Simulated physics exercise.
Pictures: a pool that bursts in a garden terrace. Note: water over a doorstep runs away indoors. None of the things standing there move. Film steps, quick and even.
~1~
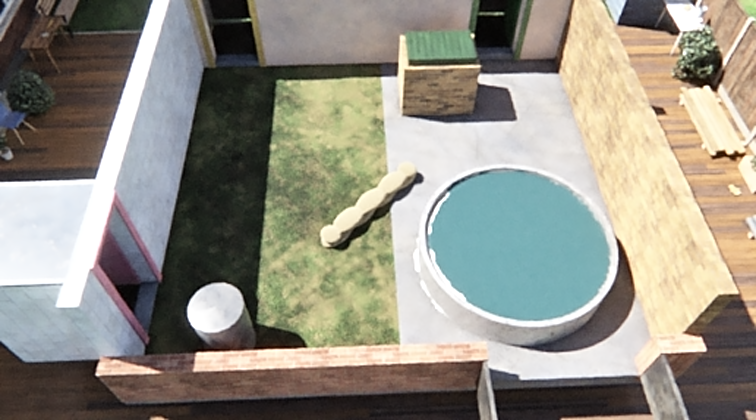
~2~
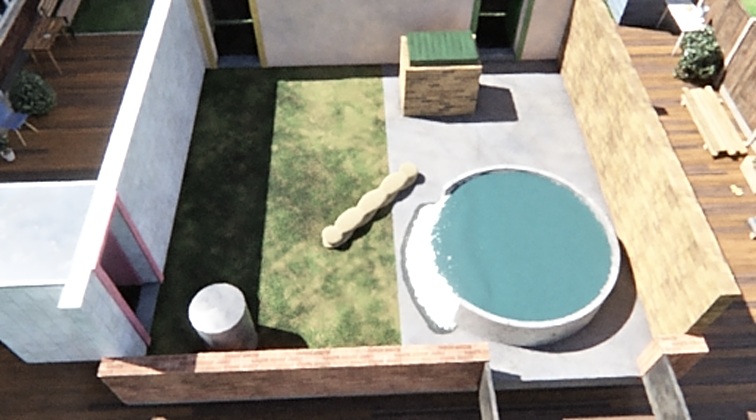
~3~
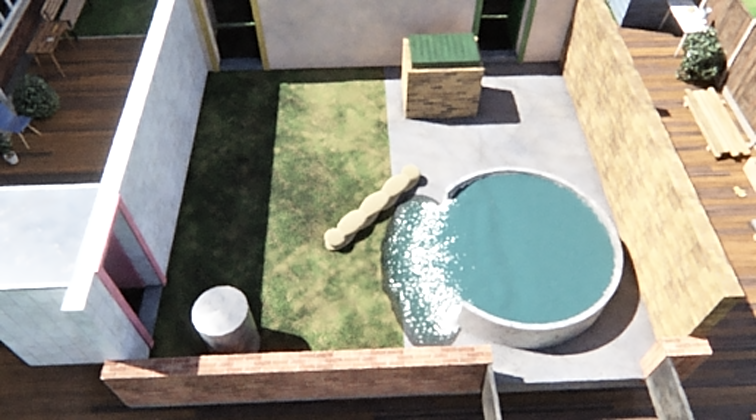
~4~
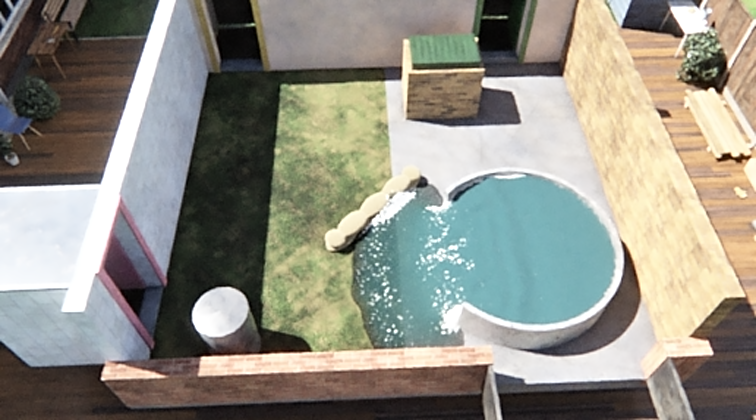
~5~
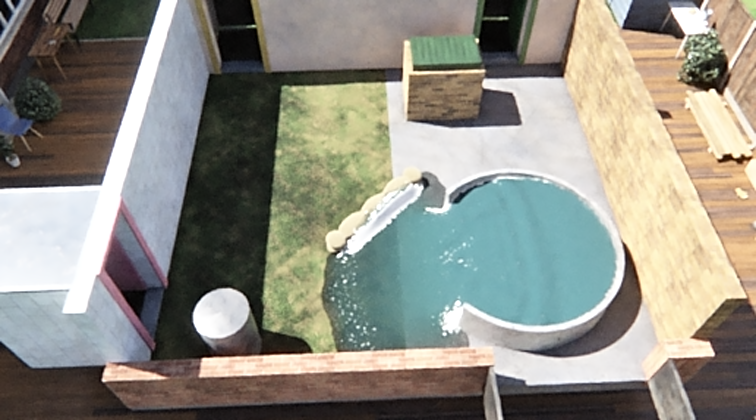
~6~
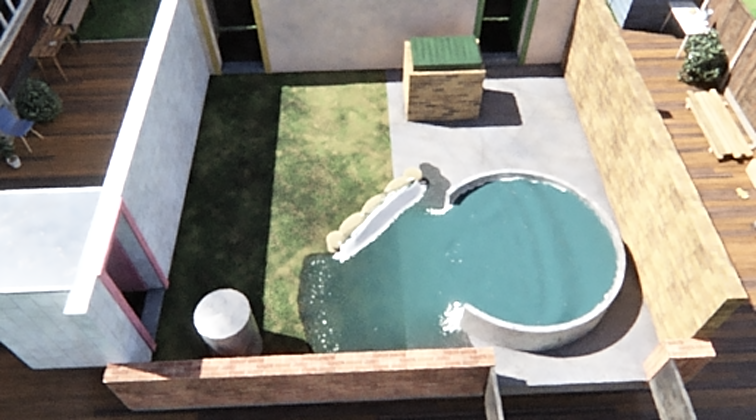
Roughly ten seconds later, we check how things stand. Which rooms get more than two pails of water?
In the end I expect the green door to stop at two buckets or less. I expect the pink door to go past two buckets. I expect the yellow door to stop at two buckets or less.
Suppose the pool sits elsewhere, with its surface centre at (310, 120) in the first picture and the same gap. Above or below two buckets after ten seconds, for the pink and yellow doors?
Result - pink: Crosses the threshold, yellow: Crosses the threshold.
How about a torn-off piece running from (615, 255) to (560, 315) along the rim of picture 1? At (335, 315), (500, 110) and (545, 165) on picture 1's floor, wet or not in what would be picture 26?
Taking each in turn, they come out kept dry, watered, watered.
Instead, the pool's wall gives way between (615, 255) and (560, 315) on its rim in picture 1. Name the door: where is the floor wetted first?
First to be reached: The green one.
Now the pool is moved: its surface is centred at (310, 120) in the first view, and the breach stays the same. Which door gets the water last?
The door meant here is the one in green.
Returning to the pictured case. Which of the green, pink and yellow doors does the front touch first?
Answer: The pink door.
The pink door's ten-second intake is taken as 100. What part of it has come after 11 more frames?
Roughly 0 percent.
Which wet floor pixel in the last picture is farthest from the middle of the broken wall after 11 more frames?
Somewhere around (147, 384).
A moment on, water covers 25 % of the floor; the green door not reached, the pink door not reached, the yellow door not reached.
Next, water covers 35 % of the floor; the green door not reached, the pink door wet at the sill, nothing in, the yellow door not reached.
Then, water covers 50 % of the floor; the green door not reached, the pink door over two buckets in, the yellow door not reached.
Later, water covers 80 % of the floor; the green door wet at the sill, nothing in, the pink door far over two buckets in, the yellow door not reached.
In the end, water covers 95 % of the floor; the green door wet at the sill, nothing in, the pink door far over two buckets in, the yellow door wet at the sill, nothing in.
